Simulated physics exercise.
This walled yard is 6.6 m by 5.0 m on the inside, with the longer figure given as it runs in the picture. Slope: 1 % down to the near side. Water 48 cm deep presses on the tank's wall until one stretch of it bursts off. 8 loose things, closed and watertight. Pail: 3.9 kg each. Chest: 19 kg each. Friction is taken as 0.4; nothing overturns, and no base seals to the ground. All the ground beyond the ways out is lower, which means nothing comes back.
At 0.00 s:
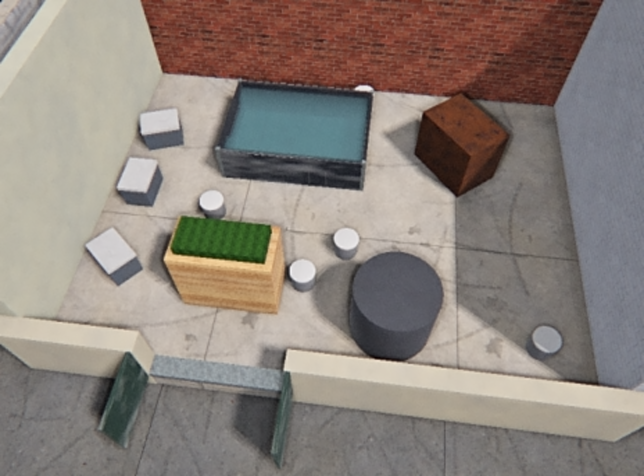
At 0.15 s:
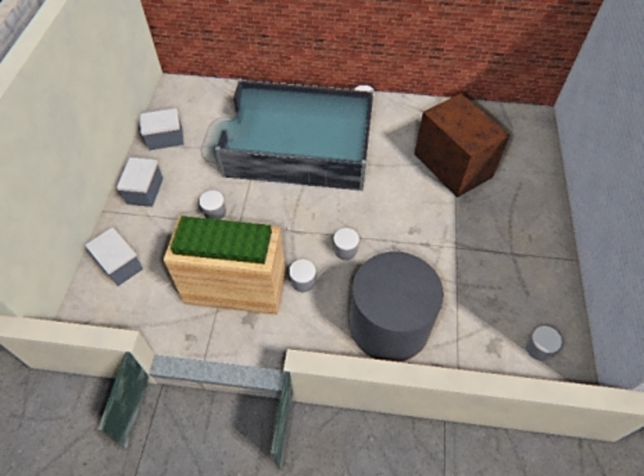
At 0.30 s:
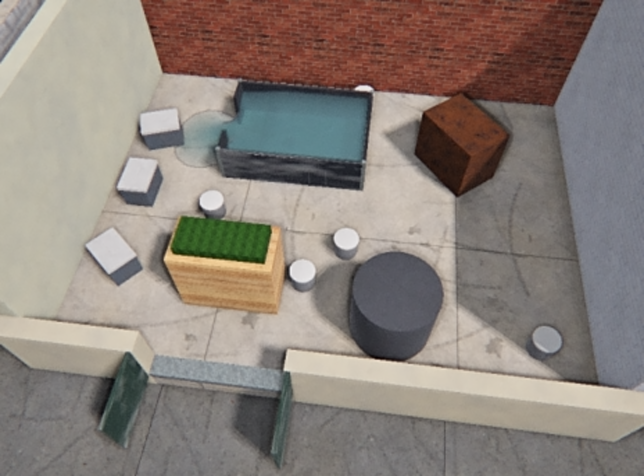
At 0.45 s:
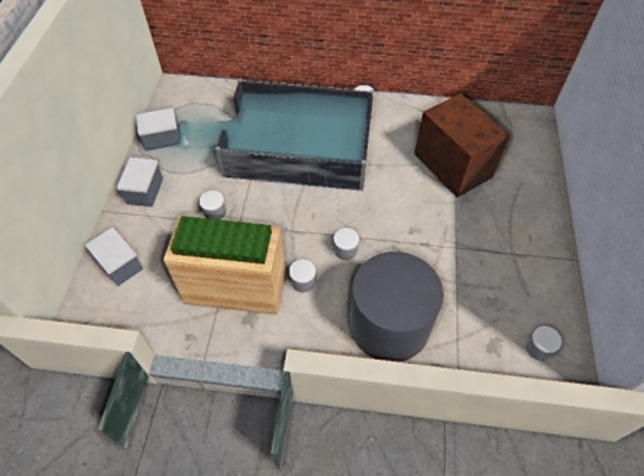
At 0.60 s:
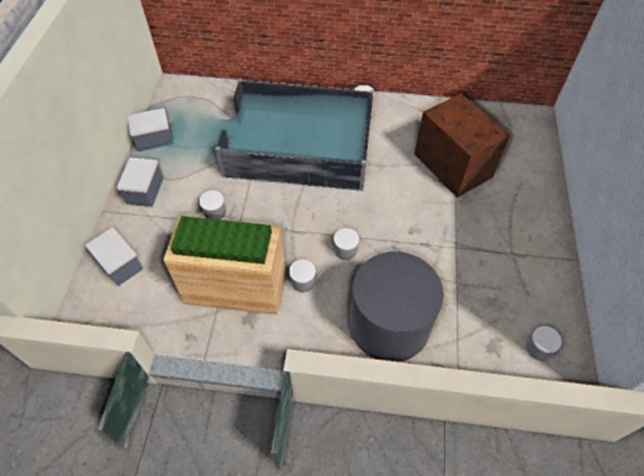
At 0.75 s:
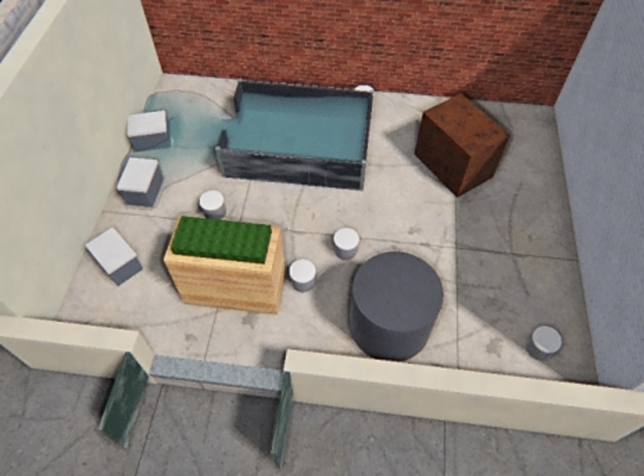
Walled yard with a raised tank of water opening on its left side, water spreading leftward and nudging a pale-topped box slightly left.
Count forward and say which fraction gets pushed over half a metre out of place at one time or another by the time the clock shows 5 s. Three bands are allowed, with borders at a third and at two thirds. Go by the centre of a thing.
The fraction will be one in three or more but beneath two in three.
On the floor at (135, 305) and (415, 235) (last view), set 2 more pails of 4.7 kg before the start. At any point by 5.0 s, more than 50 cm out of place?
First goes beyond, then stays inside.
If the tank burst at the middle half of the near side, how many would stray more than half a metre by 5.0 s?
5.
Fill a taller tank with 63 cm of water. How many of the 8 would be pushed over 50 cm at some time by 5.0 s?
That would give 4.
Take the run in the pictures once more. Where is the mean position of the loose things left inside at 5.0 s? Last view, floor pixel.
I'd put it close to (306, 264) in the last view.
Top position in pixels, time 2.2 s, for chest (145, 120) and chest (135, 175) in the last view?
About (129, 149) for the first and (132, 223) for the second.
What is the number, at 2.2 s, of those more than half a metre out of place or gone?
Tally at that time: 2.
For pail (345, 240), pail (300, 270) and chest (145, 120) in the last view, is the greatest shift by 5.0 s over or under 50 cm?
First falling below it, second falling below it, third exceeding it.
After 1.1 s 0 of 8 are over 50 cm from their spots; 0 afloat.
After 2.2 s 2 of 8 are over 50 cm from their spots; 1 afloat.
After 3.5 s 4 of 8 are over 50 cm from their spots; 1 afloat.
After 5.0 s 4 of 8 are over 50 cm from their spots, and 4 have been at some point; 2 afloat.
